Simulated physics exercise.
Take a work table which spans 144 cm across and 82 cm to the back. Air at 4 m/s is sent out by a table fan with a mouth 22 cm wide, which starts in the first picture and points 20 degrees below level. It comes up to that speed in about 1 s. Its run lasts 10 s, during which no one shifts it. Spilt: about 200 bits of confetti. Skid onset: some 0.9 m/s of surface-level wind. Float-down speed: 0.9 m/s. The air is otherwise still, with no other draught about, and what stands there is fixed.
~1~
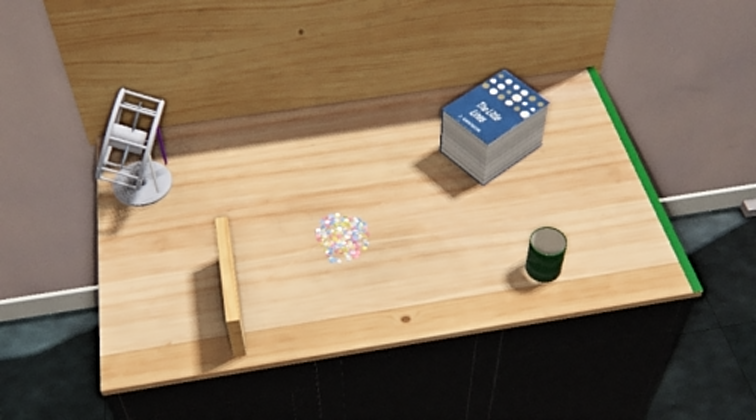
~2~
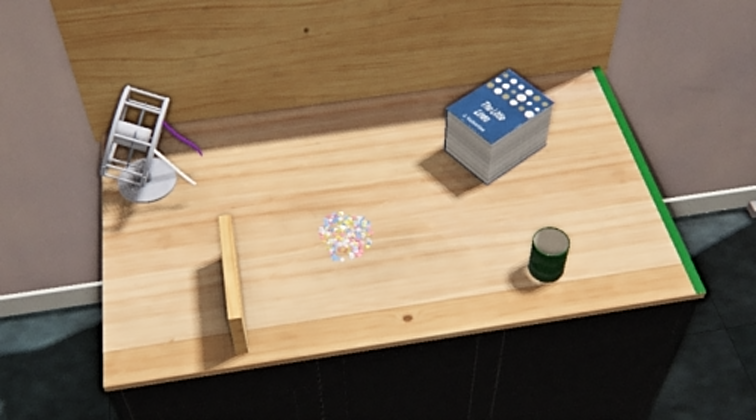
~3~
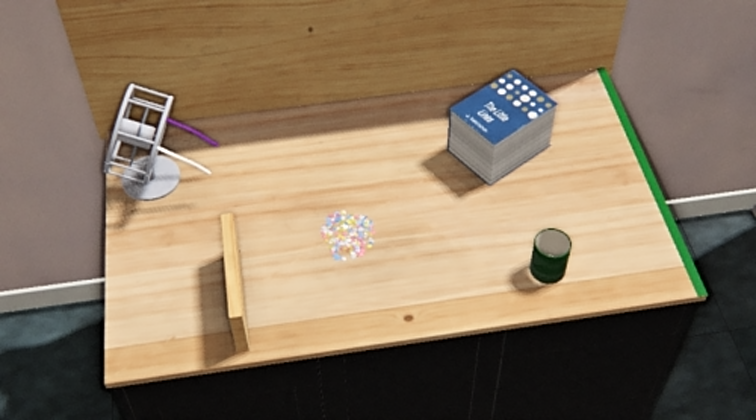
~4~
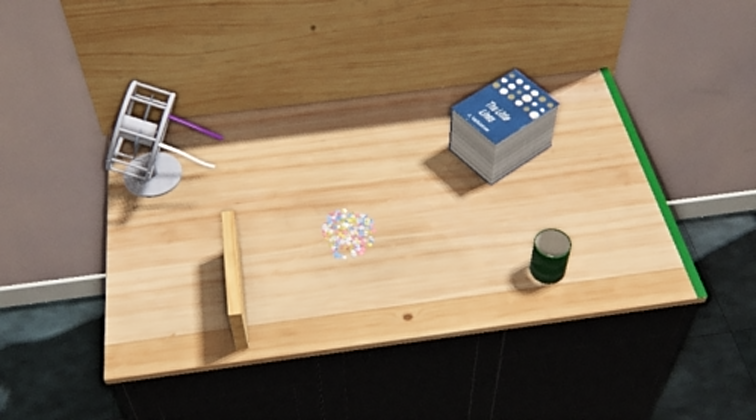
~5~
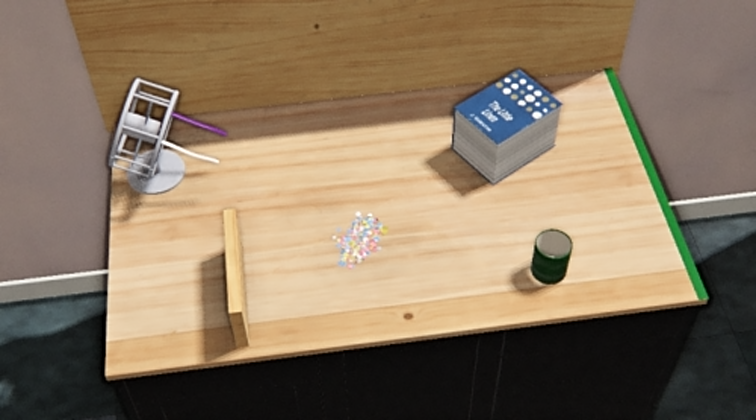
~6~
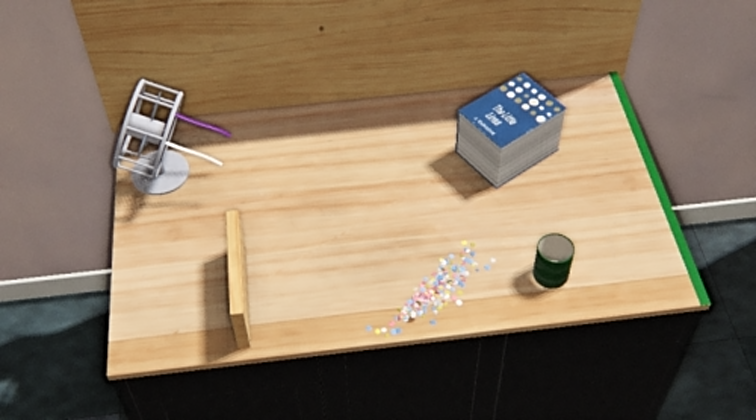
A wooden work table held a fan, an upright board, a thick blue book and a green can, while a patch of colourful confetti lay still, then slid and spread toward the front right.
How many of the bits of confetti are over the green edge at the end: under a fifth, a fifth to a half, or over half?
Share over green edge = below one fifth.
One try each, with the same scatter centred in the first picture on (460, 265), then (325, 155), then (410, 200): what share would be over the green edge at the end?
Taking the three spots in order, you'd get around 0 percent, 100 percent and 90 percent.
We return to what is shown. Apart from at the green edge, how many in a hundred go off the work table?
The share comes to some 100 per cent.
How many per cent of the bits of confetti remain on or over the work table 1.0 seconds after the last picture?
Close to 0 in a hundred are still there at that time.
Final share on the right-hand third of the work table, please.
Something close to 0 % ends up there.
Then, 1.0 s after the last picture, 0 % are over the green edge; 100 % have settled or left.
Then, 2.2 s after the last picture, 0 % are over the green edge; 100 % have settled or left.
Then, 4.6 s after the last picture, 0 % are over the green edge; 100 % have settled or left.
Then, 9.1 s after the last picture, at the end, 0 % are over the green edge.
